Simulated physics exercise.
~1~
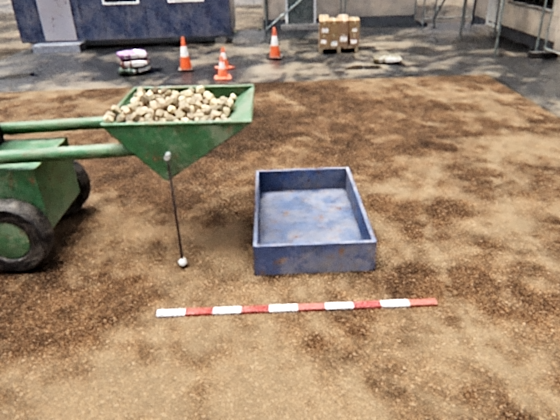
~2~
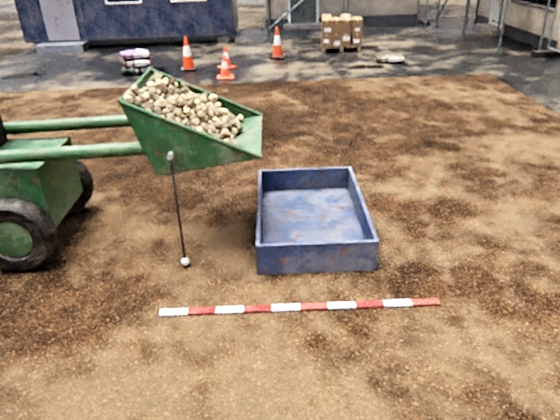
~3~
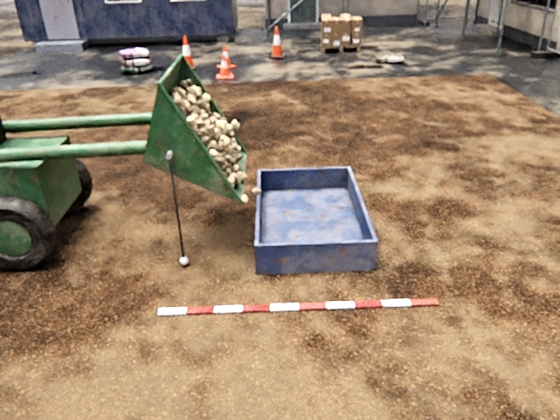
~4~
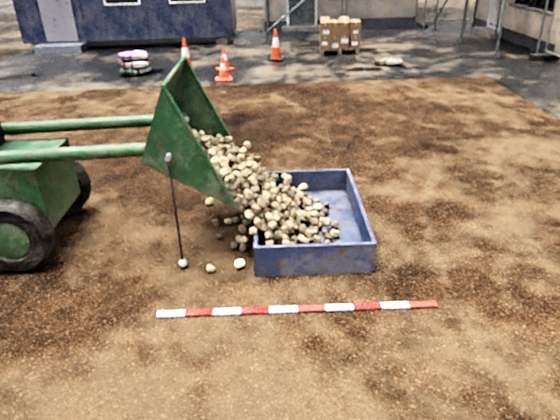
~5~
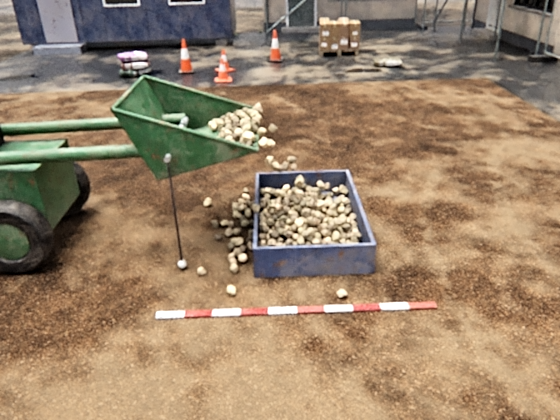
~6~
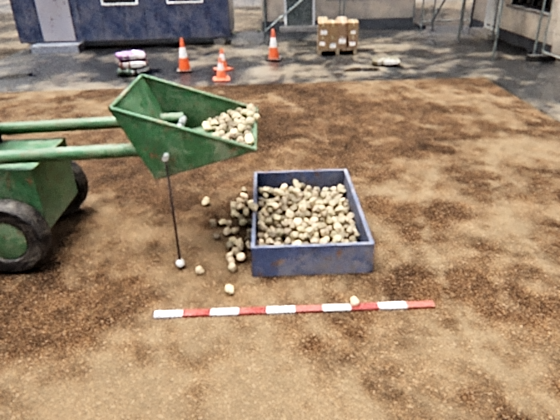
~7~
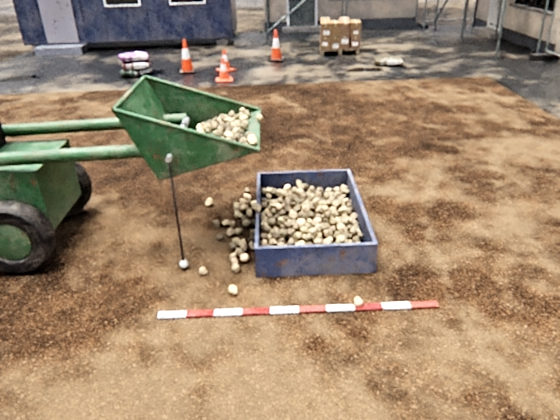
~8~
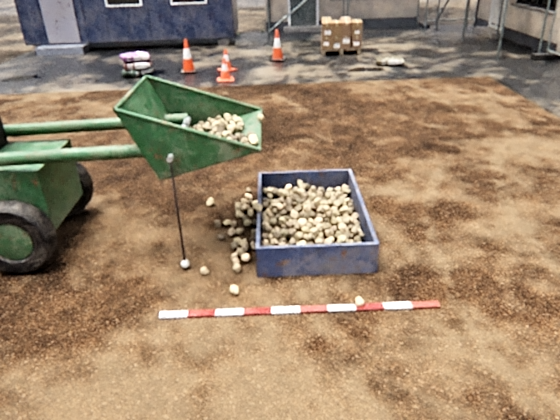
At the start, a green loader on the left holds a raised bucket heaped with pale stones beside an empty blue open-topped bin, with a red and white striped staff lying in front. The bucket tips to the right, and the stones slide toward its lower edge. As it tilts steeply, they pour out, most landing in the bin while others drop short onto the ground. The bucket then swings partway back, still holding a small pile, as a few last stones fall. It ends still, with the bin well filled and stones scattered beside it.
